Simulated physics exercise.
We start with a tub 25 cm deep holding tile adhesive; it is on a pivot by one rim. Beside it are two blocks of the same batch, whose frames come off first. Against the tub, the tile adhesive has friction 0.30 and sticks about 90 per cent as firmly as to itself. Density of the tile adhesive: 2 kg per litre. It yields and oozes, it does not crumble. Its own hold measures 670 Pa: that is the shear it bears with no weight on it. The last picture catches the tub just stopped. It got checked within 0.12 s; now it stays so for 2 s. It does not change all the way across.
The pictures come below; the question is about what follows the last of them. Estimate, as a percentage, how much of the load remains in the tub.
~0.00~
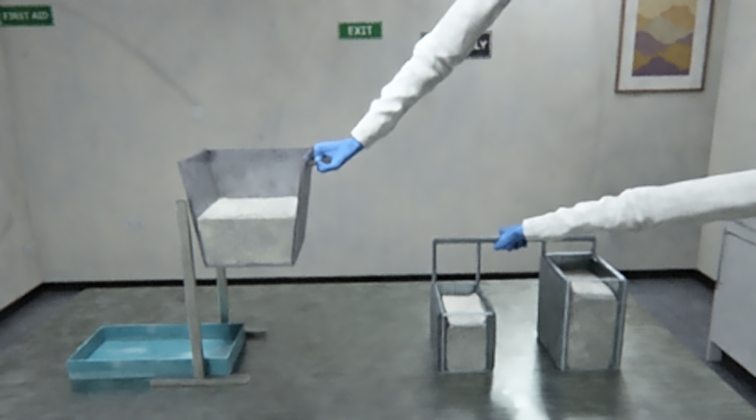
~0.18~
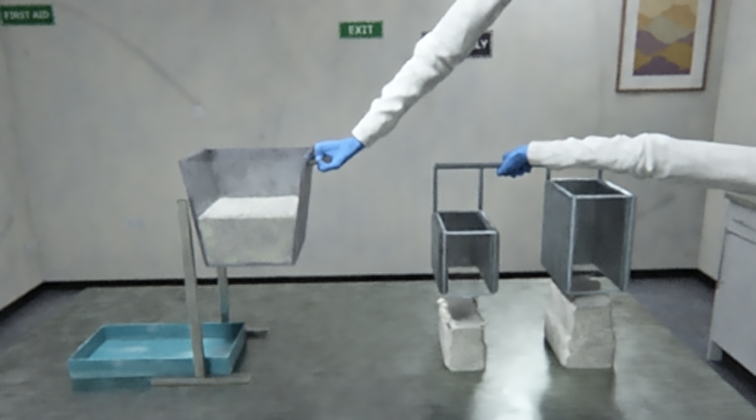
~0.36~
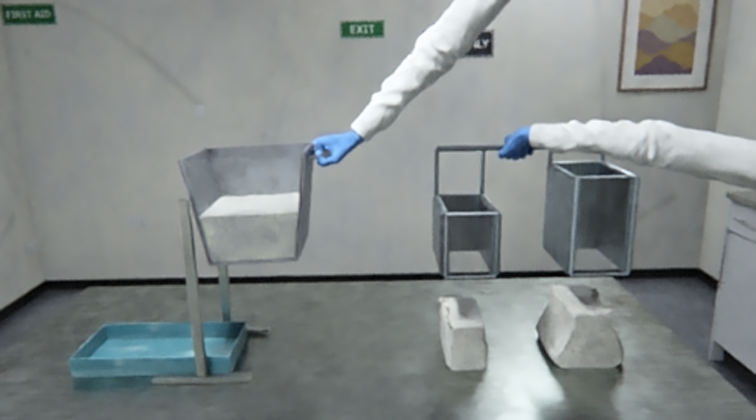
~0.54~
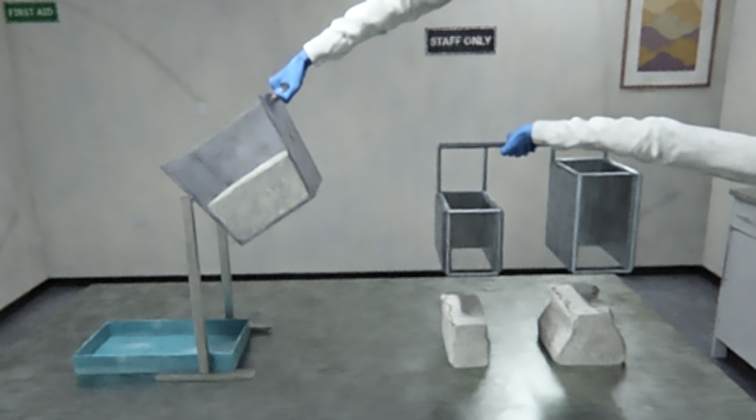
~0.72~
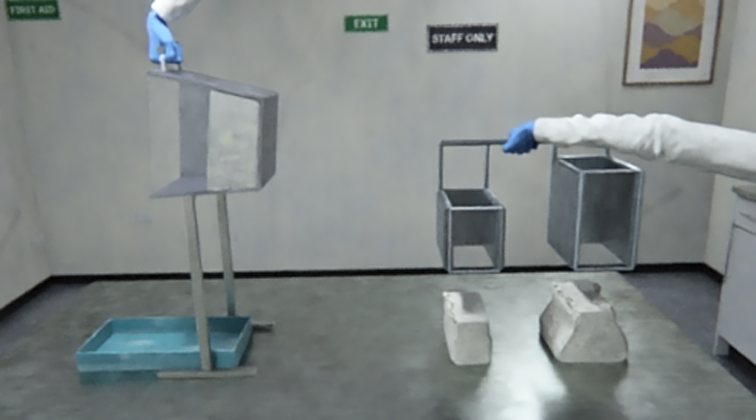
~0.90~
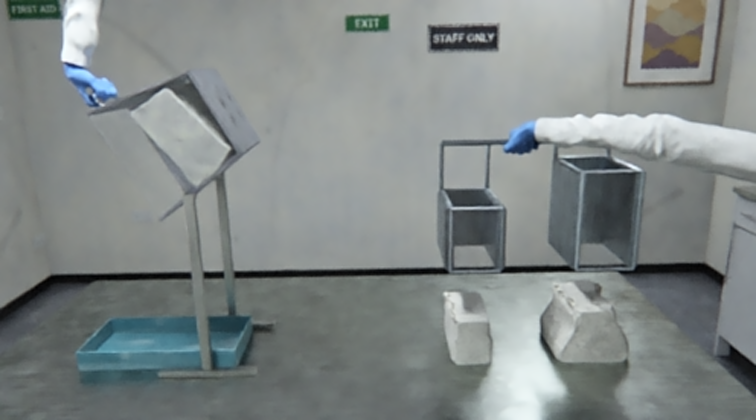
I would say about 0 per cent remains in the tub.
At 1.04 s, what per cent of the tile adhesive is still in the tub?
Around 65 per cent.
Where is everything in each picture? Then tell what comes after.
In the first picture, handle-side rim at (301, 160), tilt 0 degrees; highest point of the tile adhesive at (280, 217); test blocks 13 cm, 20 cm high (left to right).
In the second picture, handle-side rim at (302, 159), tilt 0 degrees; highest point of the tile adhesive at (280, 216); test blocks 13 cm, 18 cm high (left to right).
In the third picture, handle-side rim at (301, 154), tilt 2 degrees; highest point of the tile adhesive at (291, 212); test blocks 13 cm, 16 cm high (left to right).
In the fourth picture, handle-side rim at (258, 98), tilt 33 degrees; highest point of the tile adhesive at (284, 157); test blocks 13 cm, 15 cm high (left to right).
In the fifth picture, handle-side rim at (148, 75), tilt 84 degrees; highest point of the tile adhesive at (216, 92); test blocks 13 cm, 15 cm high (left to right).
In the sixth picture, handle-side rim at (89, 116), tilt 118 degrees; highest point of the tile adhesive at (163, 89); test blocks 13 cm, 15 cm high (left to right).
By 1.04 s, the tub is at 118 degrees and holds 64 %.
By 1.21 s, the tub is at 118 degrees and holds 0 %.
By 1.38 s, the tub is at 118 degrees and holds 0 %.
By 1.55 s, the tub is at 118 degrees and holds 0 %.
By 2.90 s, at the end, the tub is at 118 degrees and holds 0 %.
